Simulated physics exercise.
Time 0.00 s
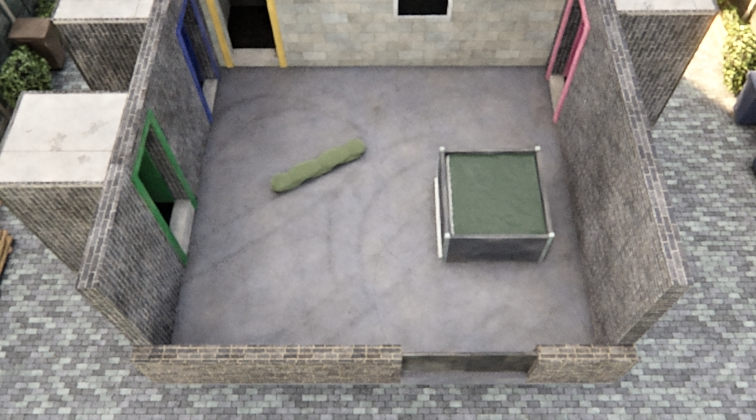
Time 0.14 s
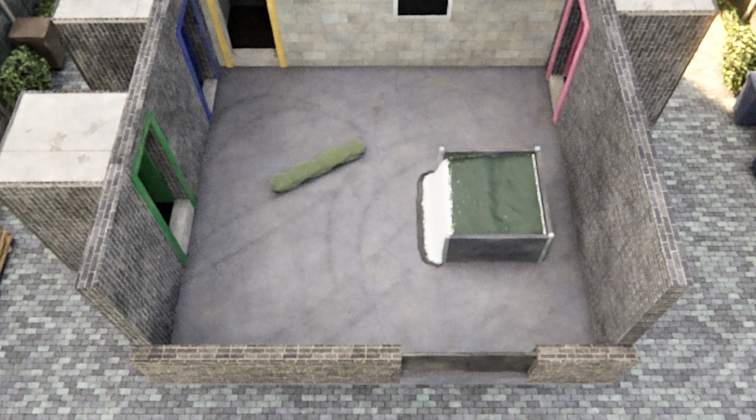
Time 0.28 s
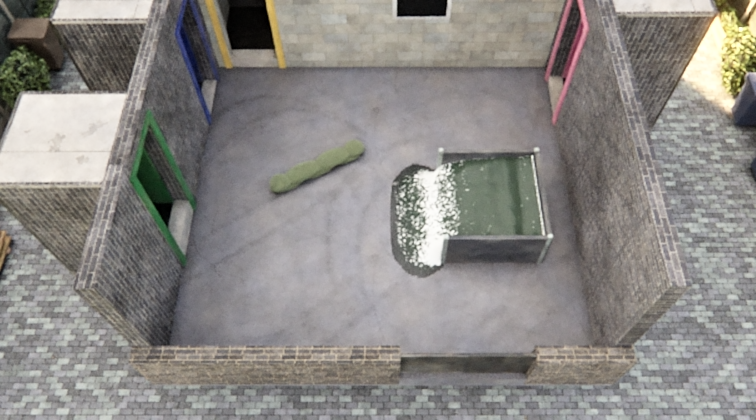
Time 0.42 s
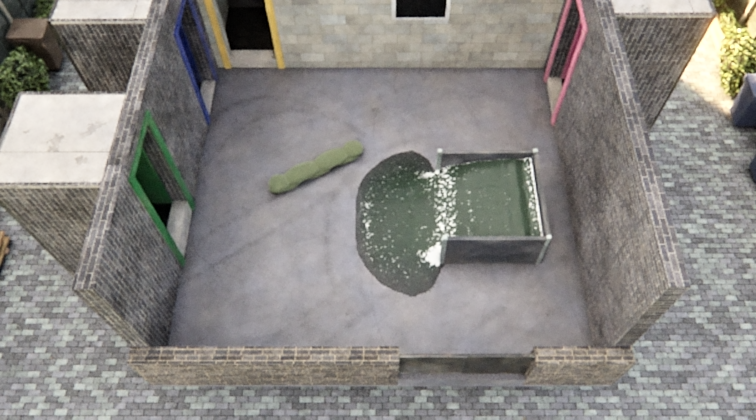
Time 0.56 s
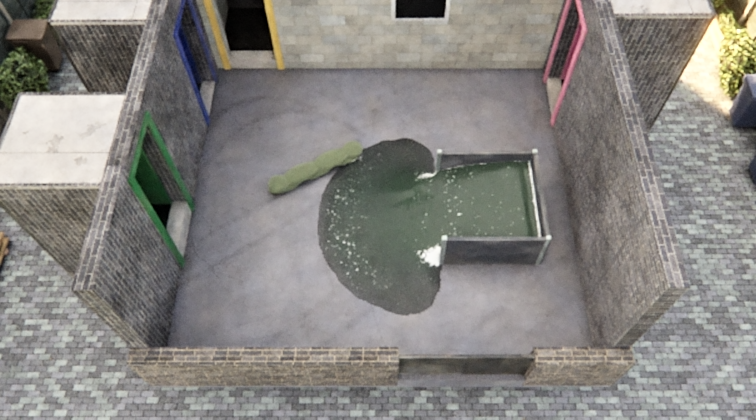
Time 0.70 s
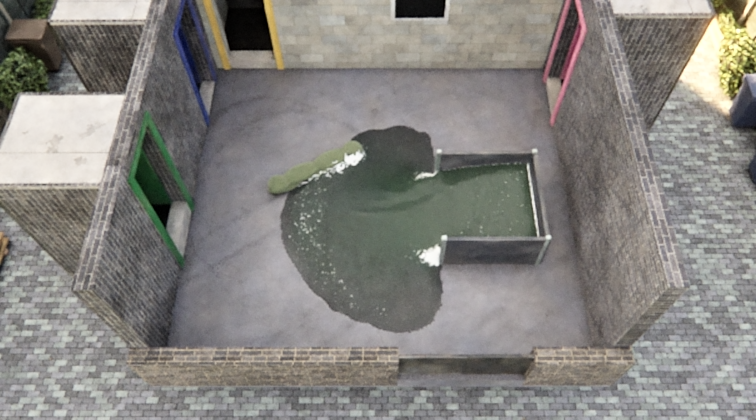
A walled yard with a smooth grey floor is seen from above by a still camera. Green, blue, yellow and pink door surrounds line its brick and stone walls, a long mossy green bar lies left of centre, and a square tank of dark green water stands at right. The tank's left side gives way, and foaming water pours out leftward, spreading in a widening rounded pool that reaches the green bar.
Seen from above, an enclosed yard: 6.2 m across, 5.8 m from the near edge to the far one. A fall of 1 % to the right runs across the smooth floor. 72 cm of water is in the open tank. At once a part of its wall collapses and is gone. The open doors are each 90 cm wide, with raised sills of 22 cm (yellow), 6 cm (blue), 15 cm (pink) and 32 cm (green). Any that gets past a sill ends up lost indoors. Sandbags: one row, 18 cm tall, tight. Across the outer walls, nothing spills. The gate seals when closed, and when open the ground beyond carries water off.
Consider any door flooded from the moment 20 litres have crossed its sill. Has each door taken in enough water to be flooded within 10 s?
The yellow door has not; the blue door has not; the pink door has not; the green door has not.
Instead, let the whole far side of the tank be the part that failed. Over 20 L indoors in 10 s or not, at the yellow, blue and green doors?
Compared with the limit, yellow is lower, blue is higher and green is lower.
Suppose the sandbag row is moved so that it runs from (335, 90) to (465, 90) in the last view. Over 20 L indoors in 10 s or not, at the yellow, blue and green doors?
Doors: Yellow stays under / blue exceeds / green stays under.
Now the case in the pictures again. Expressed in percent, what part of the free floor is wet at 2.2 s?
Covered: Roughly 50 %.
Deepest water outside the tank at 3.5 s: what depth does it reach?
It tops out at some 26 cm.
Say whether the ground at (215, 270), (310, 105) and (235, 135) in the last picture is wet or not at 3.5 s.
The first point is awash, the second is awash and the third is awash.
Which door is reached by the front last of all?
Result: Pink door.
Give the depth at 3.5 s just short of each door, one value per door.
In centimetres - yellow: 9, blue: 3, pink: 0, green: 13.
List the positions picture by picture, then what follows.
The first frame shows still water, 72 cm deep, in the open tank at (494, 194).
In the second frame, the front is at (434, 174), 0.9 m from the gap at (444, 209); 0.4 m2 of floor is under water; 72 cm left at the back of the open tank.
In the third frame, water pours out at (443, 212) and has run 1.1 m, to (416, 169); typically 12 cm deep outside, 68 cm at the open tank's back.
In the fourth frame, the front is at (369, 179), 1.4 m from the gap at (441, 213); 2.6 m2 of floor is under water; 61 cm left at the back of the open tank.
In the fifth frame, the front is at (324, 206), 1.9 m from the gap at (441, 215); 4.4 m2 of floor is under water; 60 cm left at the back of the open tank.
In the sixth frame, the front is at (287, 212), 2.5 m from the gap at (441, 215); 6.0 m2 of floor is under water; 54 cm left at the back of the open tank.
After 1.4 s water covers 40 % of the floor and is deepest (36 cm) near (191, 222); yellow door not reached, blue door not reached, pink door not reached, green door 28 cm at the sill, 0 L in.
After 2.2 s water covers 50 % of the floor and is deepest (40 cm) near (165, 363); yellow door not reached, blue door not reached, pink door not reached, green door 29 cm at the sill, 1 L in.
After 3.5 s water covers 55 % of the floor and is deepest (26 cm) near (165, 363); yellow door 9 cm at the sill, 0 L in, blue door 3 cm at the sill, 0 L in, pink door not reached, green door 13 cm at the sill, 2 L in.
After 6.0 s water covers 80 % of the floor and is deepest (18 cm) near (592, 363); yellow door 6 cm at the sill, 0 L in, blue door 6 cm at the sill, 1 L in, pink door not reached, green door 6 cm at the sill, 2 L in.
After 10.0 s water covers 95 % of the floor and is deepest (14 cm) near (531, 74); yellow door 3 cm at the sill, 0 L in, blue door 3 cm at the sill, 2 L in, pink door 10 cm at the sill, 0 L in, green door 1 cm at the sill, 2 L in.
